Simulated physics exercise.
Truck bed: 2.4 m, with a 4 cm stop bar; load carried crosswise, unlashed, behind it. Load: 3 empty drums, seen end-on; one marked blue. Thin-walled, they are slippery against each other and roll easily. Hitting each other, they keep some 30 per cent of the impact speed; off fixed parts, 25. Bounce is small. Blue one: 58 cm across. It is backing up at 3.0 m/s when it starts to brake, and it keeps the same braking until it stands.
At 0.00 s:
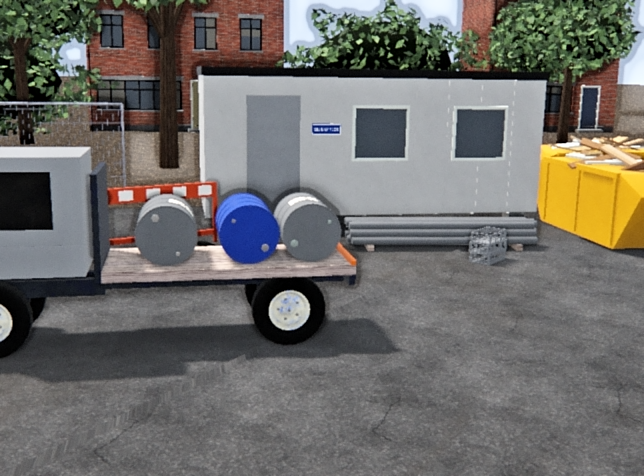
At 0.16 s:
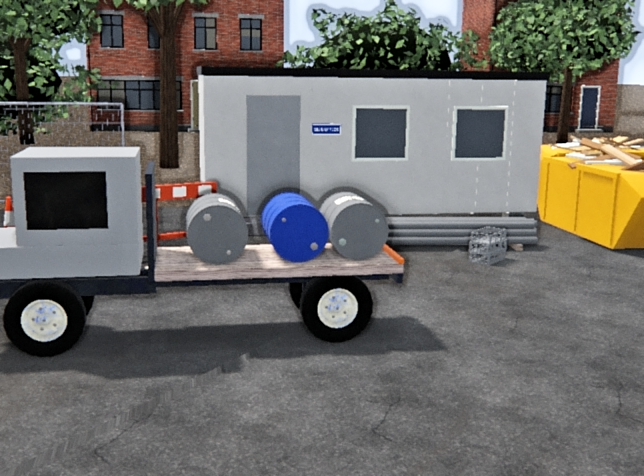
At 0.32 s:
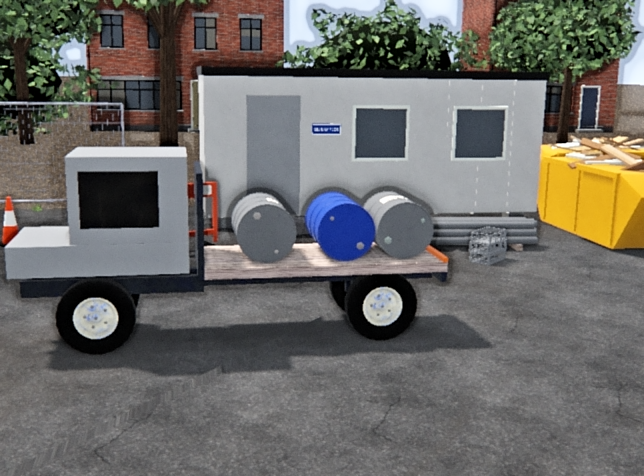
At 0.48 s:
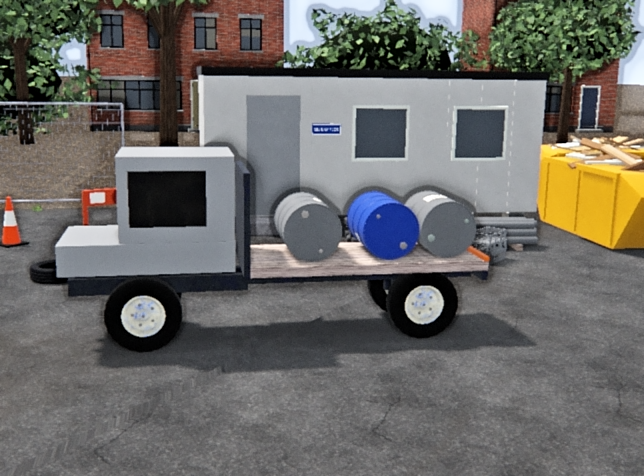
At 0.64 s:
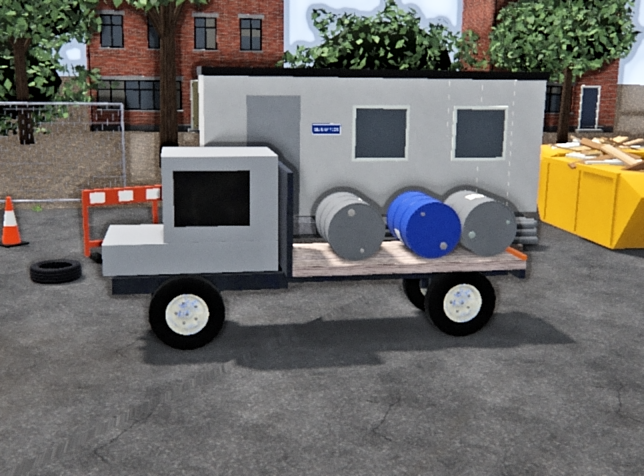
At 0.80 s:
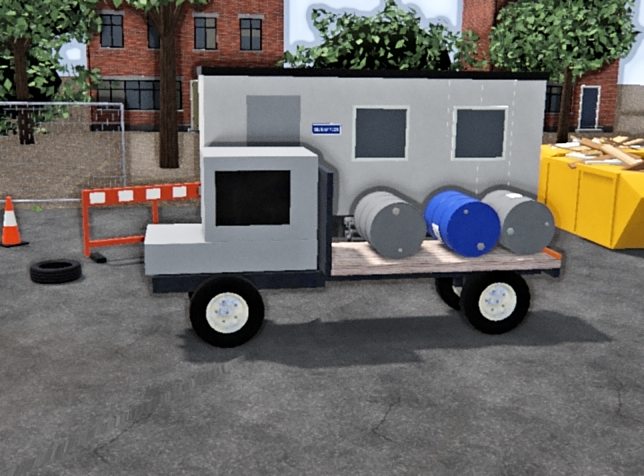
The clip opens on a flatbed truck, partly out of view at the left, carrying two grey drums and a blue one between them. It backs steadily rightward past a pale site cabin, bringing its whole cab into view, then uncovering an orange-and-white barrier, a cone and a tyre behind.
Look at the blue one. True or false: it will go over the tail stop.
False.
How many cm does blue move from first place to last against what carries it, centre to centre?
Blue ends up 15 from where it began.
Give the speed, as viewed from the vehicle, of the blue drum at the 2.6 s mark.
Speed: Around 0.0 m/s.
By 2.6 s, blue is on the bed, 65 cm from the bar; 0 lost off the end.
Finally (5.2 s), blue is on the bed, 85 cm from the bar; 0 lost off the end.
